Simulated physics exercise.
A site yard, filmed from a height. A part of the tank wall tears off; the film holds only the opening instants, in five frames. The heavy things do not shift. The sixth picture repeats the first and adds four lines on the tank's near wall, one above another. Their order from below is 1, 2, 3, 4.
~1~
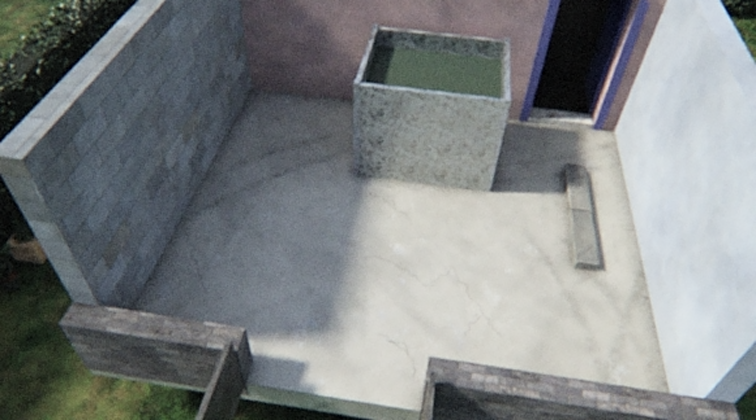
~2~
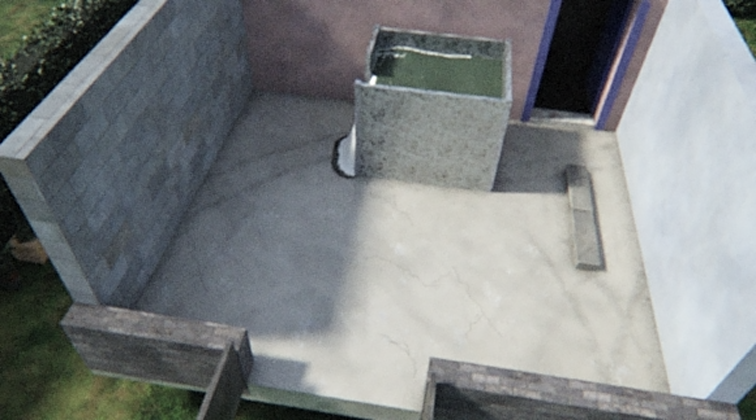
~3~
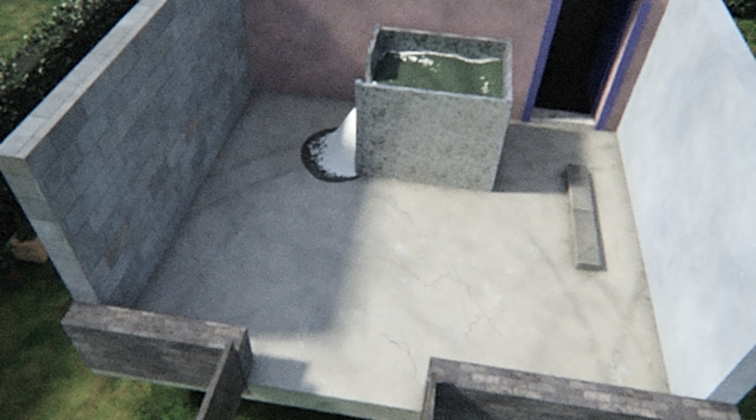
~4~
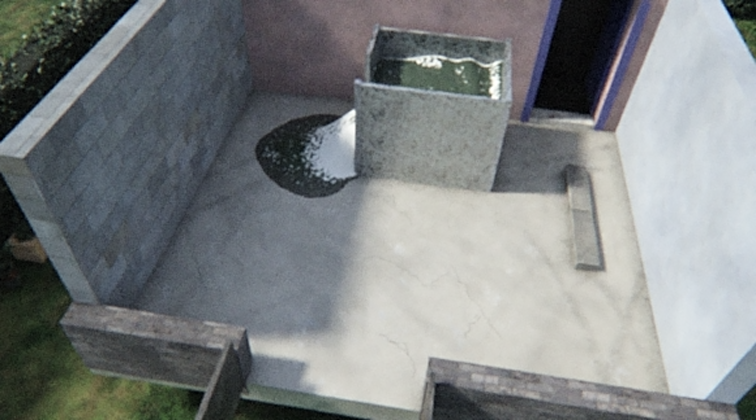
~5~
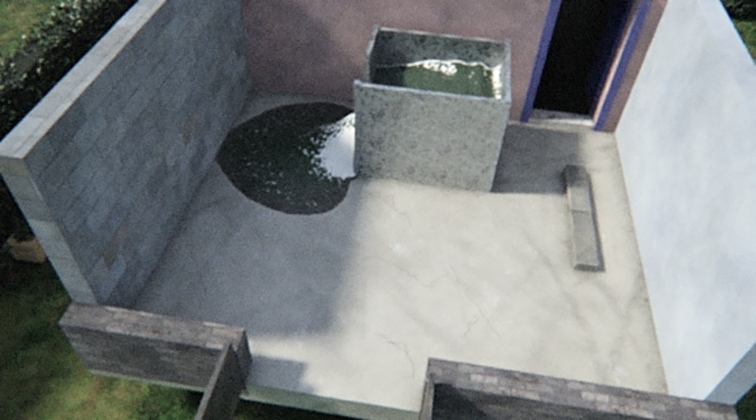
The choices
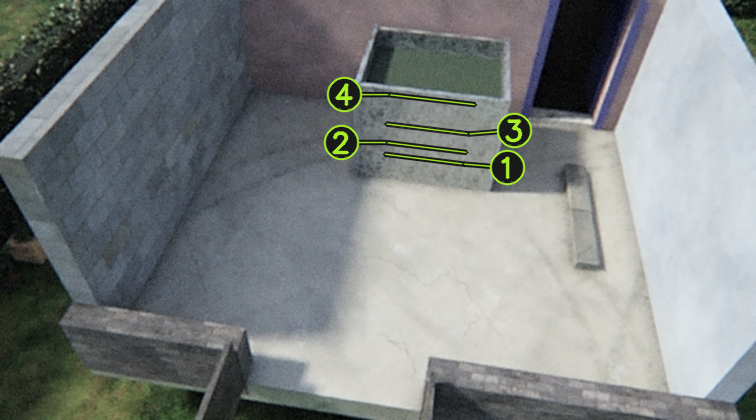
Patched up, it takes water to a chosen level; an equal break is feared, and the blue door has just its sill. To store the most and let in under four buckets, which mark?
It is 3.
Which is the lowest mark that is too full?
That is mark 4.
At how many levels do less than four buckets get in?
Three.
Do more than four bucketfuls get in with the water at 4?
Yes, that goes wrong.
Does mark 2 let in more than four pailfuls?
No, not at all.
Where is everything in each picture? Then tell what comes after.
Water in the tank at rest, its middle at (434, 79); foot of the blue doorway at (560, 125); open gate at (336, 339).
Water covers 1 % of the ground and shows as far out as (340, 147).
Water covers 3 % of the ground and shows as far out as (309, 144).
Water covers 8 % of the ground and shows as far out as (262, 153).
Water covers 14 % of the ground and shows as far out as (221, 148).
On the marked copy, 1 at (424, 159); 2 at (425, 147); 3 at (427, 128); 4 at (431, 99); from the bottom up 1, 2, 3, 4.
With 1, nothing gets over.
With 2, nothing gets over.
With 3, a bucket or two gets in.
With 4, about 10 bucketfuls get in.
